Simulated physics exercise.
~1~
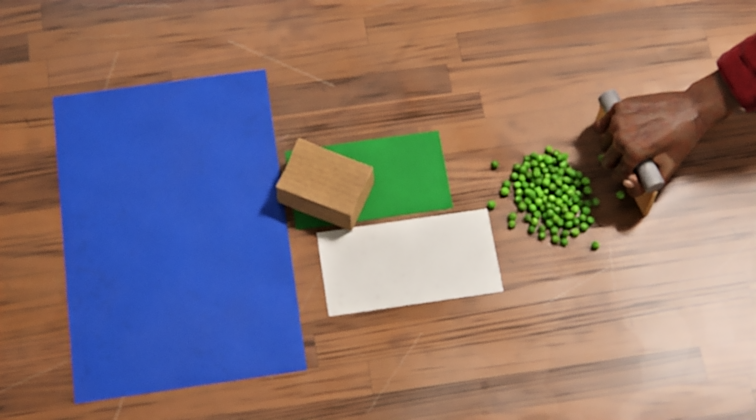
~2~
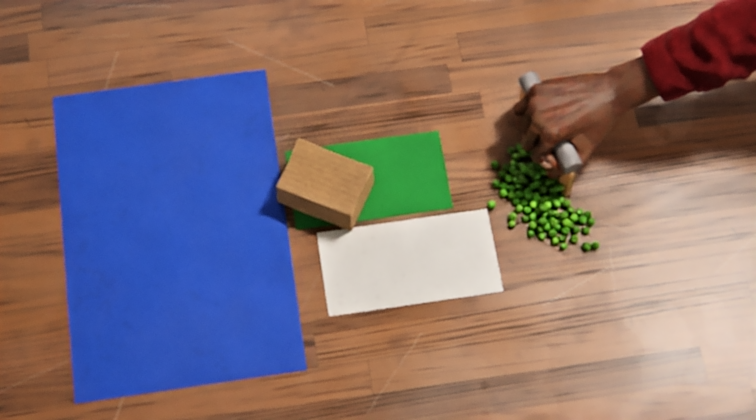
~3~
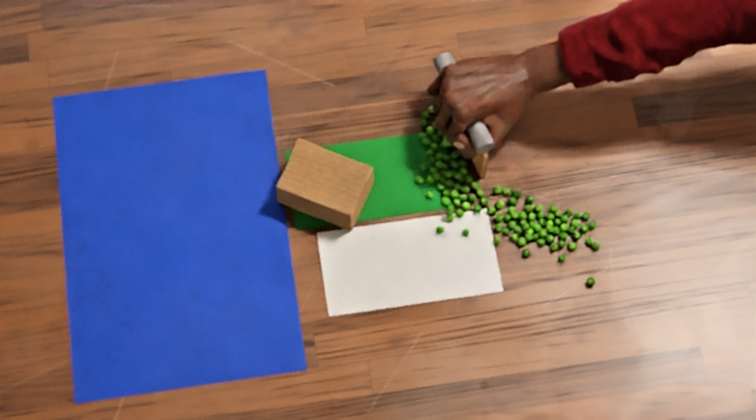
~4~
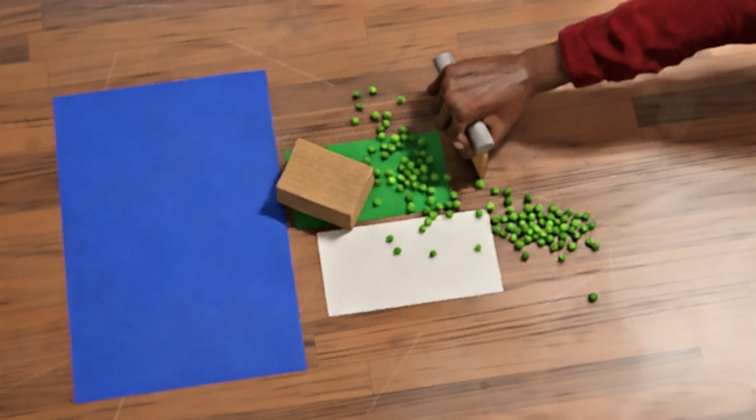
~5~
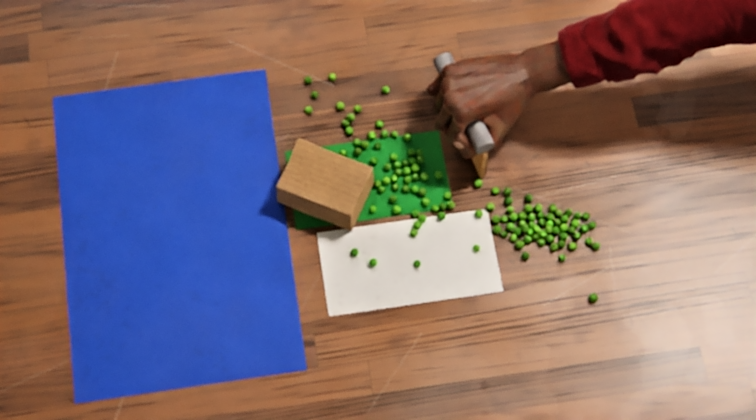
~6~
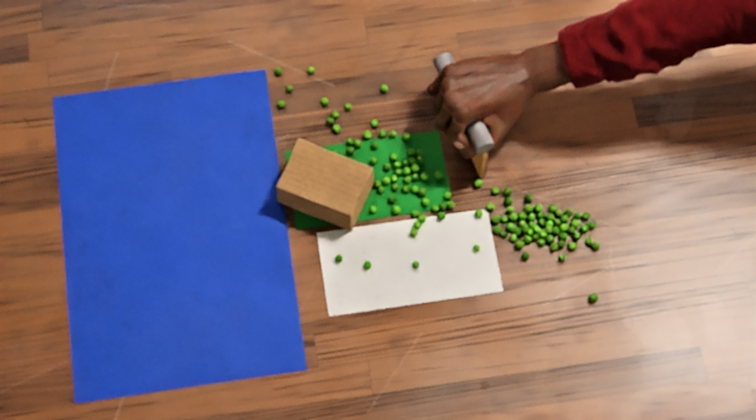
On a wooden surface, a hand pushing green peas left with a scraper, then stopping as they scatter around a wooden block.
